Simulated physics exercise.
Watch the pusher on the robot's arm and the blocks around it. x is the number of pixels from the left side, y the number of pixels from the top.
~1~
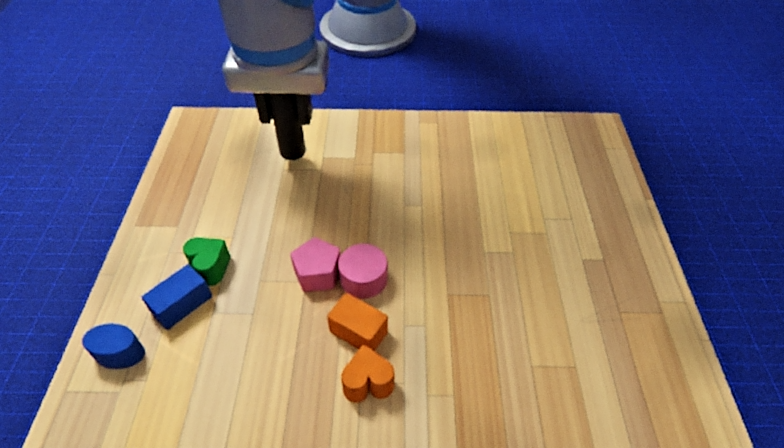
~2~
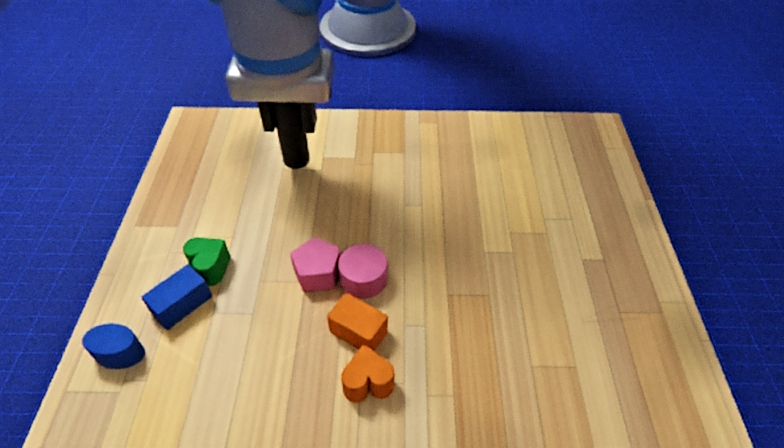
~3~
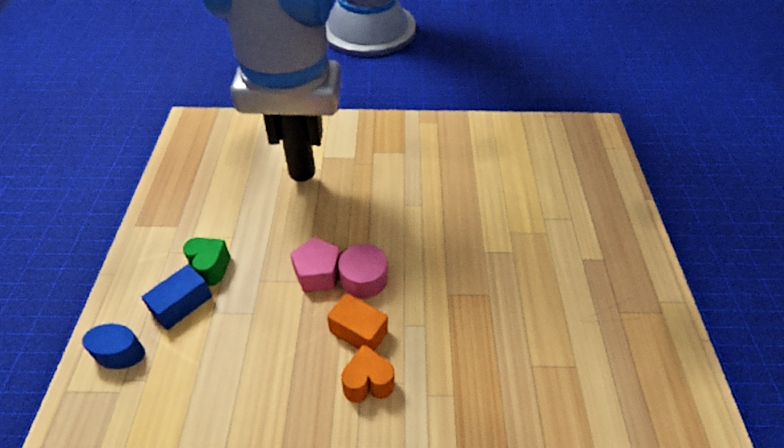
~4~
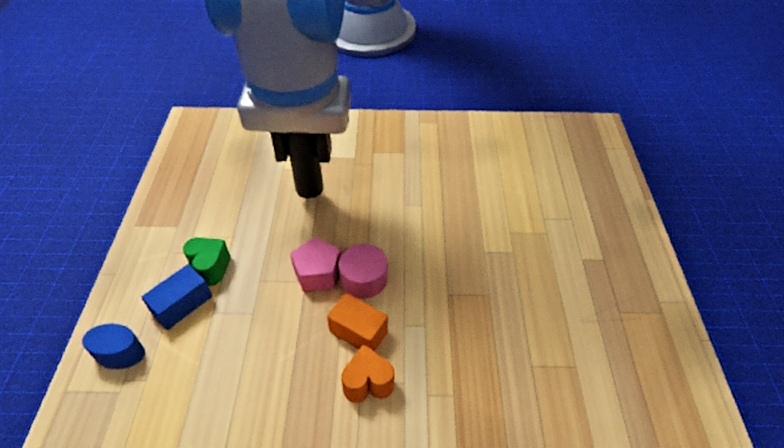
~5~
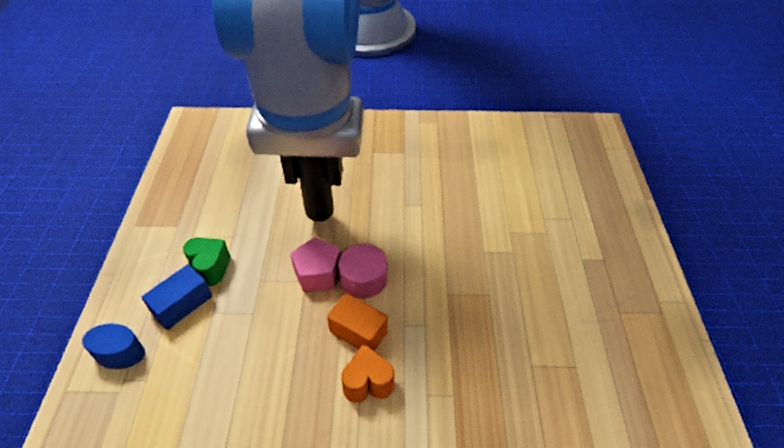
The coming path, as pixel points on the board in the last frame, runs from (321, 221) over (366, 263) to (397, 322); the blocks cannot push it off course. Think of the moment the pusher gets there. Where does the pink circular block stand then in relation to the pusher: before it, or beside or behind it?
The pusher keeps it before itself.
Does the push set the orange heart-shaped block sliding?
The answer is yes.
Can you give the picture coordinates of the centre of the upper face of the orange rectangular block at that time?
My best guess is (334, 356).
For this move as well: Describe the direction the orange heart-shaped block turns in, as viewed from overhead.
It twists against the clock when seen from above.
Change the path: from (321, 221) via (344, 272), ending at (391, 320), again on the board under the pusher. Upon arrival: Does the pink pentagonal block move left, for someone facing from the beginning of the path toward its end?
Going by the path, no.
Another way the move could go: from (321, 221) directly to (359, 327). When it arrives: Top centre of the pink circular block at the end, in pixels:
Most likely (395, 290).
The first path, step by step. One third of the way, pusher at (350, 239); nothing pushed yet.
Two thirds of the way, pusher at (379, 271); orange rectangular block at (352, 332); pink circular block at (376, 299); orange heart-shaped block at (365, 377), turned 15° anticlockwise.
At the end, pusher at (397, 313); pink pentagonal block unmoved; orange rectangular block at (334, 356), turned 35° clockwise; pink circular block at (378, 342); orange heart-shaped block at (358, 395), turned 60° anticlockwise.
